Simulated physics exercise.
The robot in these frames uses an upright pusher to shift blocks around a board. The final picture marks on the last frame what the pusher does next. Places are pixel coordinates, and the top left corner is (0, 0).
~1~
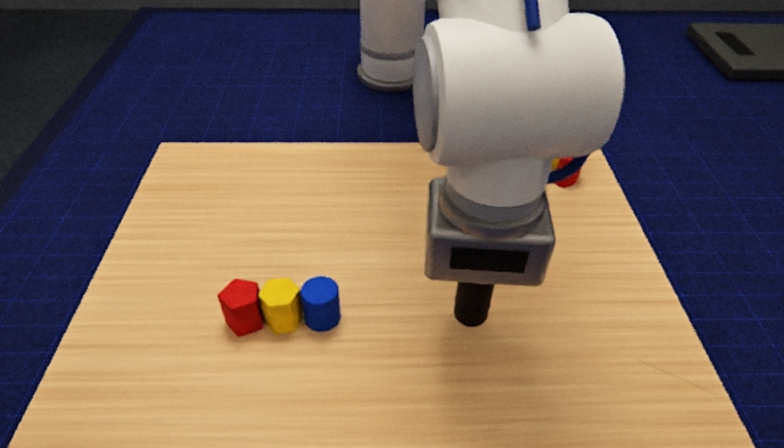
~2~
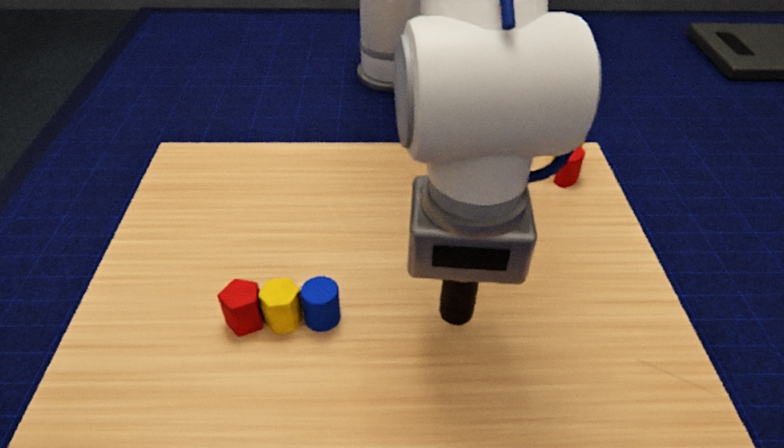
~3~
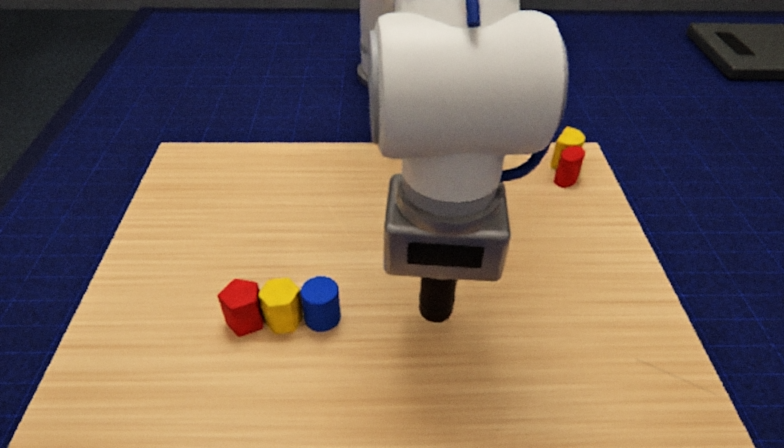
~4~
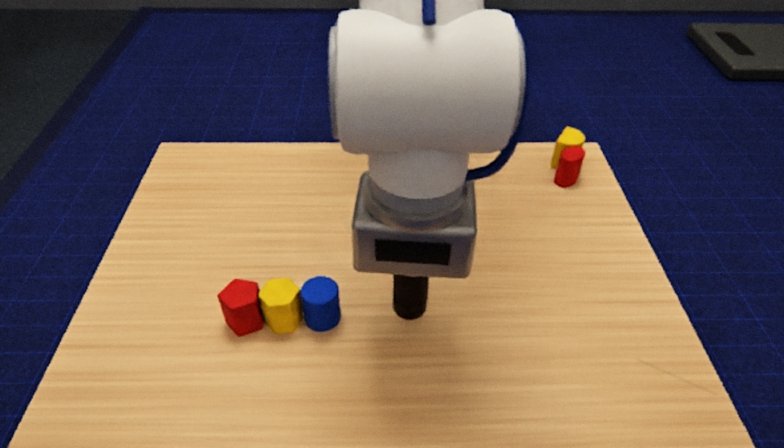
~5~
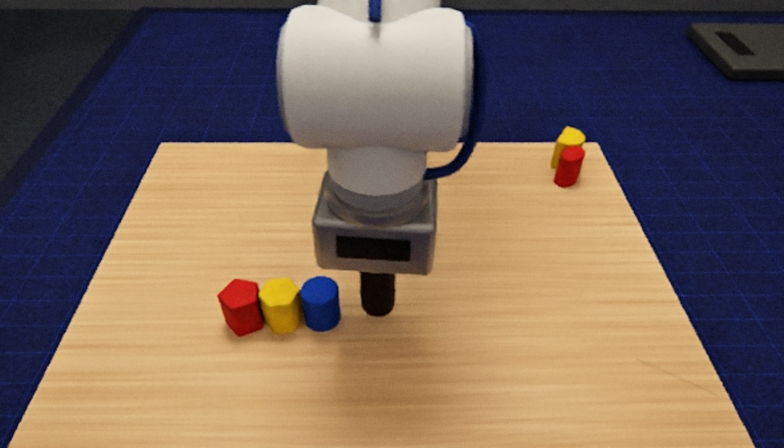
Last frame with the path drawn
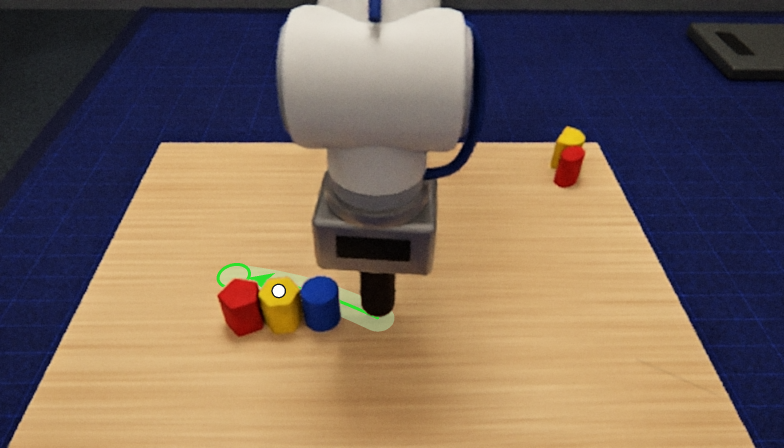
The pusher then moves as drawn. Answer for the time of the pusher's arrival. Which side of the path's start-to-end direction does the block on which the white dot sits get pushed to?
Left.
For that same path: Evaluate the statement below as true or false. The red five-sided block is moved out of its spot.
That statement is accurate.
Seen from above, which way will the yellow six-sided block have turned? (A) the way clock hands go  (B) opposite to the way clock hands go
Letter A.
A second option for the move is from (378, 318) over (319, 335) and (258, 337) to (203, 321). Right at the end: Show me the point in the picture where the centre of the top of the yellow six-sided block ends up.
Most likely (257, 276).
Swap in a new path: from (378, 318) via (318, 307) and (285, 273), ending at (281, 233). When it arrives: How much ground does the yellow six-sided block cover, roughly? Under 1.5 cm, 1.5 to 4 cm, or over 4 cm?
The answer is over 4 cm.
The line goes from (378, 318) by way of (331, 298) and (283, 284) to (234, 276); the dot is on the yellow six-sided block.
On the path given first. One third of the way, pusher (329, 285); red five-sided block (227, 292); yellow six-sided block (264, 299), turned 25° clockwise; blue disc (302, 291).
Two thirds of the way, pusher (280, 271); red five-sided block (226, 292); yellow six-sided block (263, 301), turned 30° clockwise; blue disc (301, 292).
At the end, pusher (230, 262); red five-sided block (226, 292); yellow six-sided block (263, 301), turned 30° clockwise; blue disc (301, 292).
